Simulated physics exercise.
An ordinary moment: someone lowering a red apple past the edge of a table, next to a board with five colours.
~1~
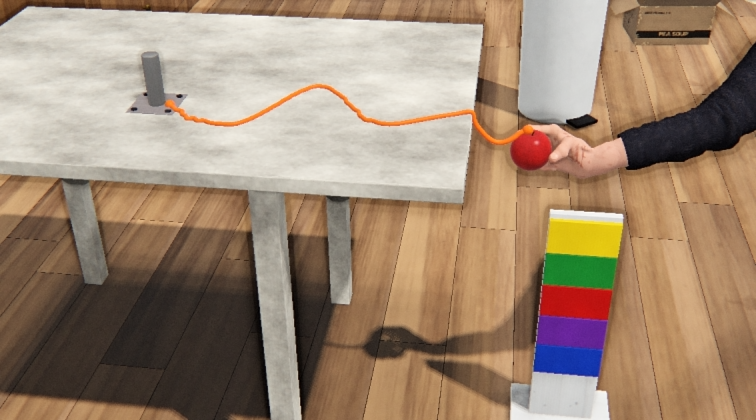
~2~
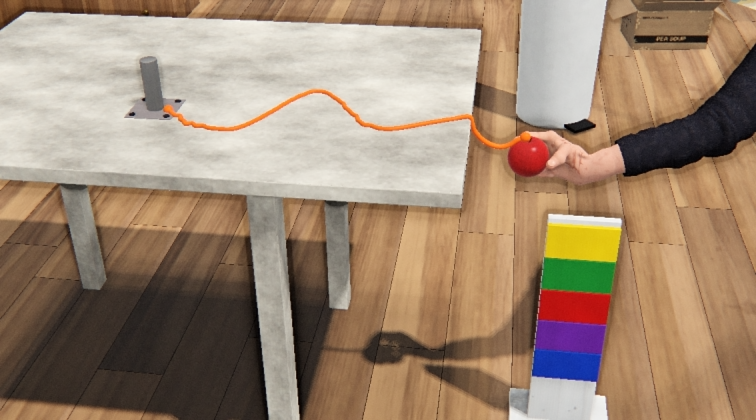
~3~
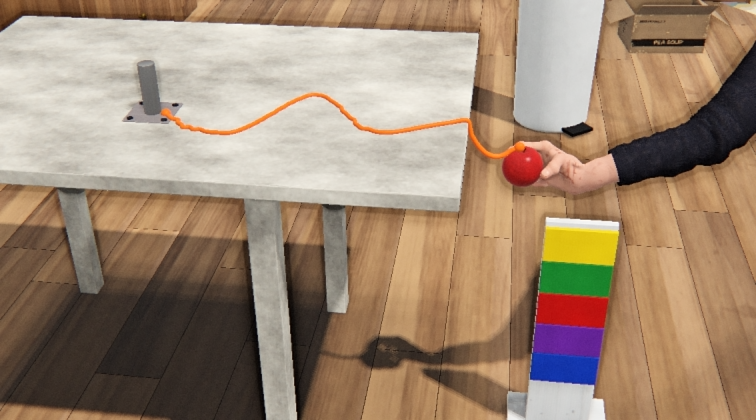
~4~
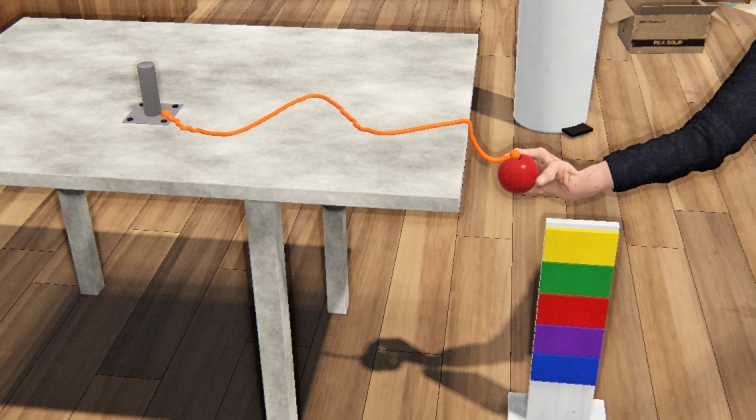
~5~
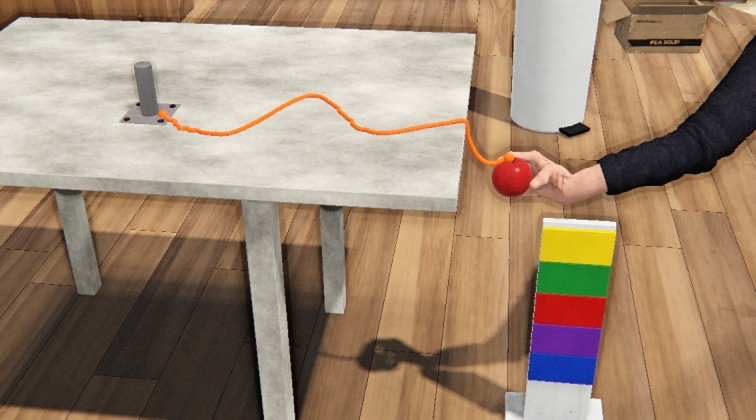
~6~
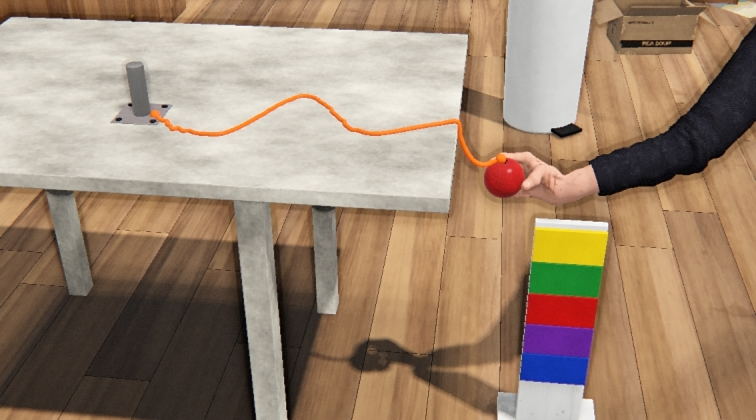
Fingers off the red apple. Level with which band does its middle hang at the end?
Its middle rests at the red band.
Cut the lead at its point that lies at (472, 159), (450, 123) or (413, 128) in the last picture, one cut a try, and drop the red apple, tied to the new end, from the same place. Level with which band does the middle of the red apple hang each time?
In that order: Green; yellow; none, it hangs higher.
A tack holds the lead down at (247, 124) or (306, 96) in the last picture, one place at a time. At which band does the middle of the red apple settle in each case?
It would be green; yellow.
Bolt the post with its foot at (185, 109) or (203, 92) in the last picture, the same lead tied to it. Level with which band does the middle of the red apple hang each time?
One after the other, purple; purple.
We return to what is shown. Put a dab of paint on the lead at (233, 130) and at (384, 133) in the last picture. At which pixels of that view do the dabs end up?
Near (265, 117) and (458, 163).
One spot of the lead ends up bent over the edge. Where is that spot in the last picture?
Near (348, 127).
Soon after, apple near (480, 302); level with red.
Then, apple near (416, 293); level with red.
Further on, apple near (461, 302); level with red.
At rest, apple near (456, 304); level with red. The red one.
